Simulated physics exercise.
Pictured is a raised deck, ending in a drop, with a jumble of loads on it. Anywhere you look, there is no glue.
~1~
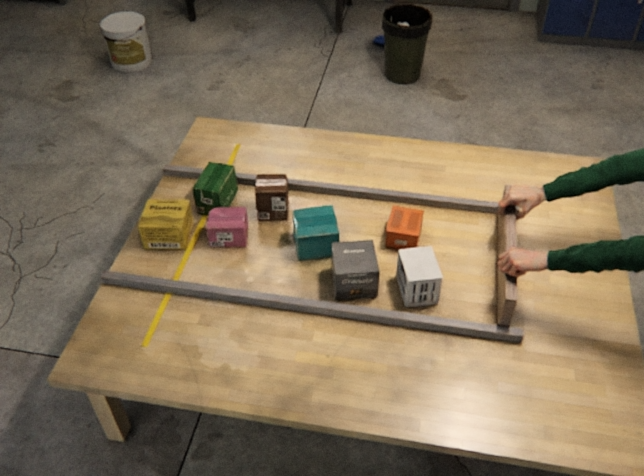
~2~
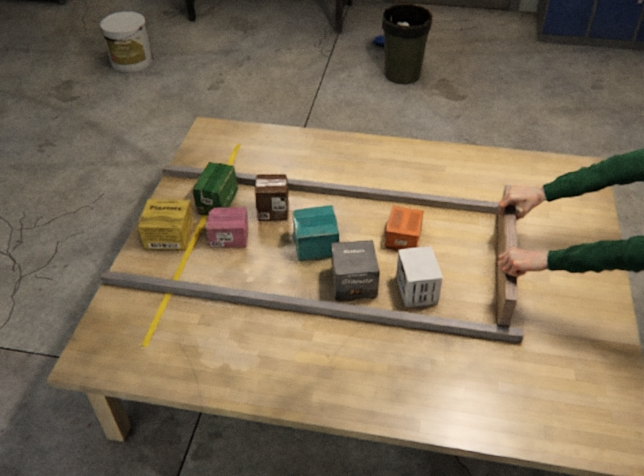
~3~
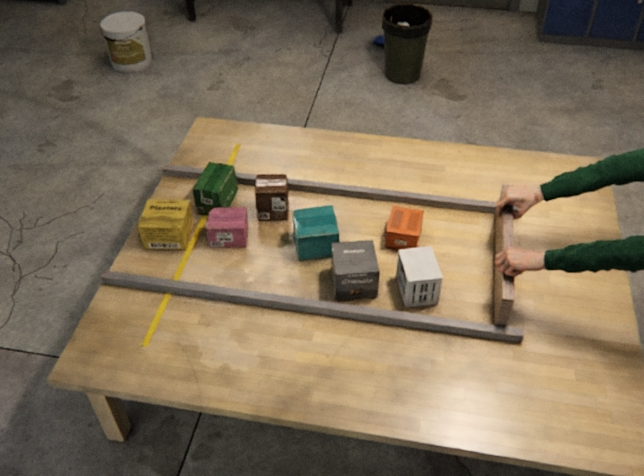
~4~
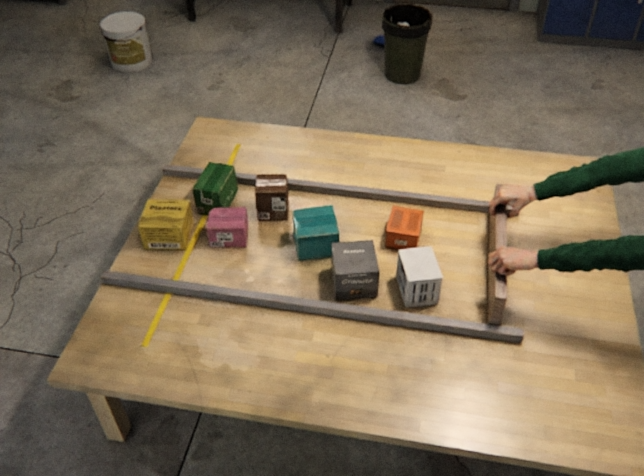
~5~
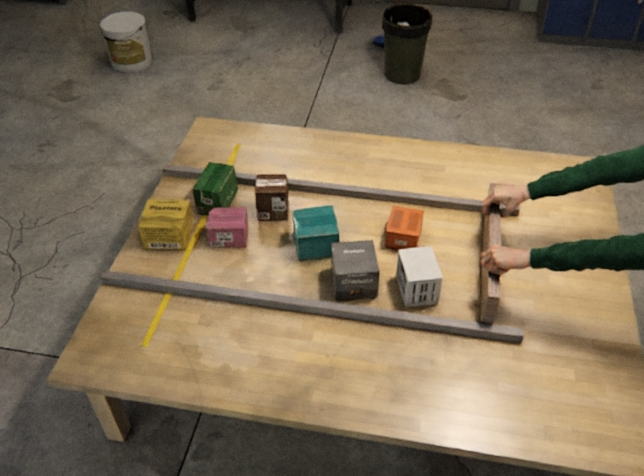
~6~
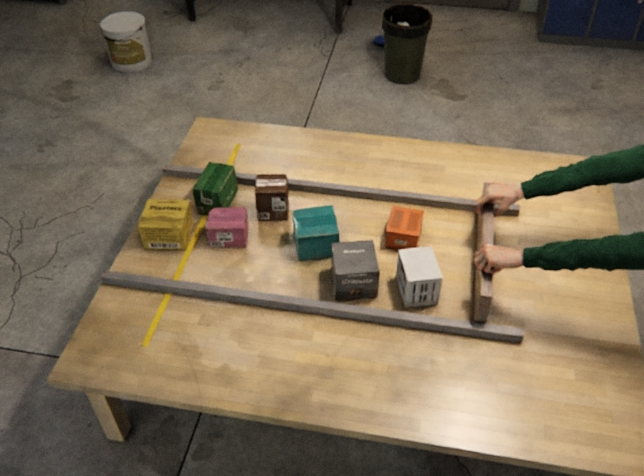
Wooden plank being slid slightly left by two green-sleeved hands between rails on a wooden deck, the coloured boxes staying still.
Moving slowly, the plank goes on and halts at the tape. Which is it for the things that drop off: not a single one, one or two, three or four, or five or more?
When it halts, three, or four, of them have come off.
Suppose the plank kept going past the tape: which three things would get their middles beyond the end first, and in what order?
Order: Yellow box, pink parcel, green parcel.
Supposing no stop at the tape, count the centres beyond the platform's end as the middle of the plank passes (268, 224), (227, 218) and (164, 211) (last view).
Past-the-end tally - position 1: 0, position 2: 1, position 3: 6.
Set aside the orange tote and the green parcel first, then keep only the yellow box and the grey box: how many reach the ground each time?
Count of fallen: 1 / 2.
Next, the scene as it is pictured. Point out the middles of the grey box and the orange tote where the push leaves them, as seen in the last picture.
Roughly at (128, 249) and at (191, 203), in that order.
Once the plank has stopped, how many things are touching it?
At rest, 2 are in contact.
Soon after, none off yet; yellow box at rest near (167, 224); green parcel at rest near (216, 190); pink parcel at rest near (228, 227).
At rest, the number that fall off is three or four; fallen, pink parcel, green parcel and yellow box.
